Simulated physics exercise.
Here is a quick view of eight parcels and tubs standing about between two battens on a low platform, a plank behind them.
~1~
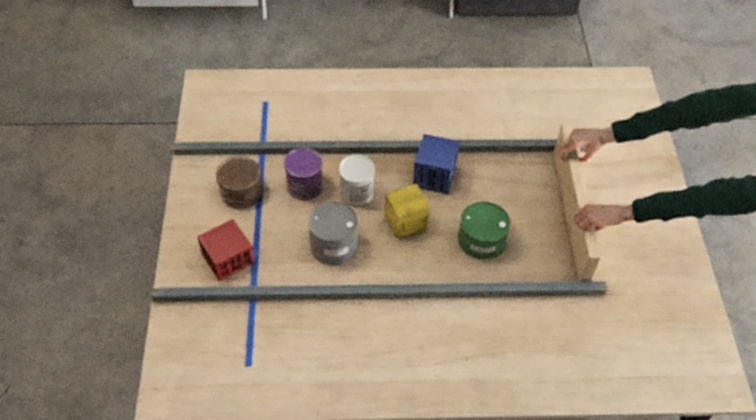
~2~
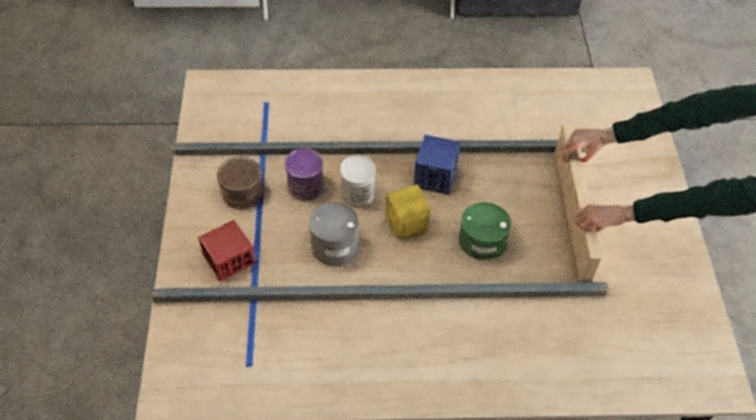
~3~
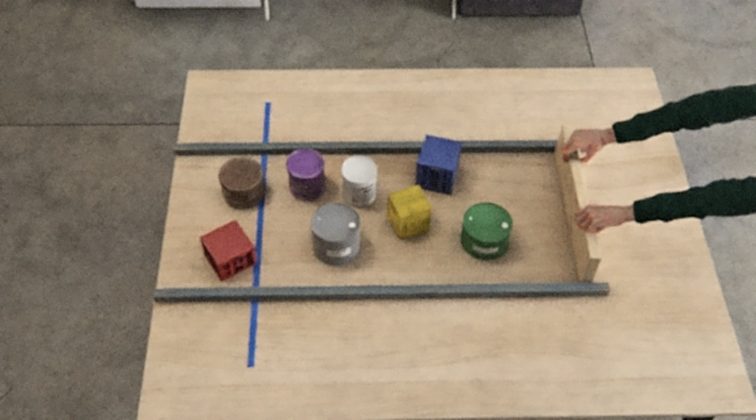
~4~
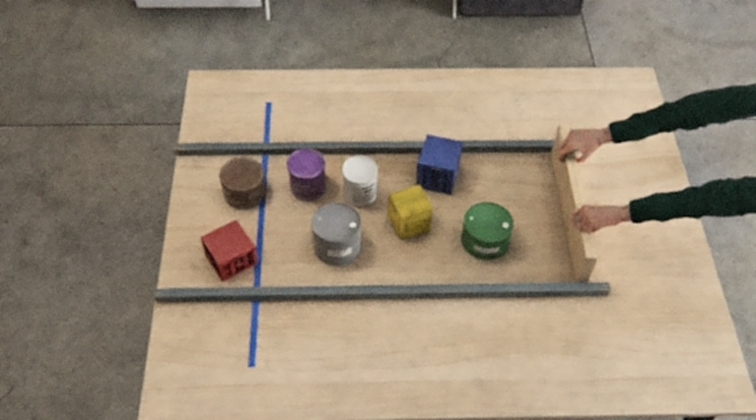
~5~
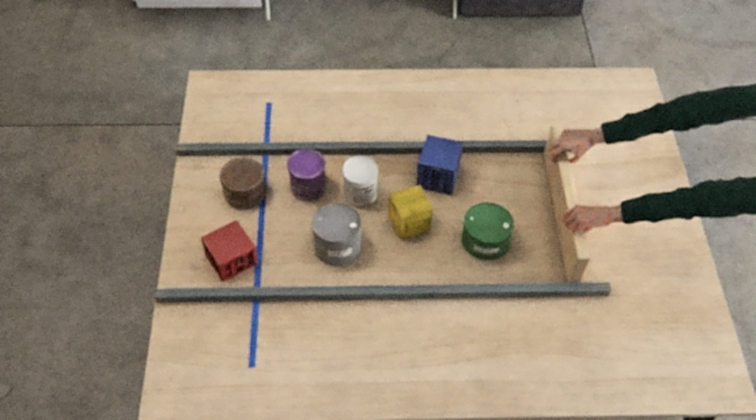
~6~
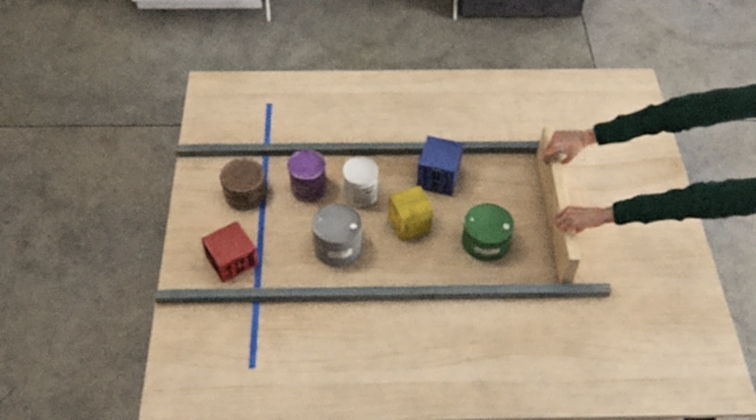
Two hands slide a wooden plank slightly left between the battens while the tubs and parcels stay put.
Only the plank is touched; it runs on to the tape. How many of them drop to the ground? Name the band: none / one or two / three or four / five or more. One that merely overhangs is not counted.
Band: One or two.
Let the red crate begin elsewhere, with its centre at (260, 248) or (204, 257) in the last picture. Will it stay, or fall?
In turn it slips off; slips off.
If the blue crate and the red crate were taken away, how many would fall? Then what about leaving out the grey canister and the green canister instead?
First try: 0 fallen; other try: 0.
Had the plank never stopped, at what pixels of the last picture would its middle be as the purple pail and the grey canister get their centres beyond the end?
Estimated middle: (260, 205), and (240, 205) for the other.
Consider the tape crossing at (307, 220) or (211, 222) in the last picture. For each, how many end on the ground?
Try by try, 0 and 5.
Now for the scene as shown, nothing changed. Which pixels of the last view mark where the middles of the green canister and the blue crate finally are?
In the last picture the green canister sits at (234, 240) while the blue crate sits at (244, 171).
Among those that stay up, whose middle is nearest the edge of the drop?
The purple pail ends up foremost.
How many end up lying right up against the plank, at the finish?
The number is 2.
Soon after, none off yet; red crate at rest near (230, 251); brown pail at rest near (244, 184); purple pail at rest near (308, 177).
After that, none off yet; red crate at rest near (230, 251); brown pail displaced a little near (232, 185); purple pail displaced about its own width near (271, 174).
In the end, the number that fall off is one or two; gone, brown pail and red crate.
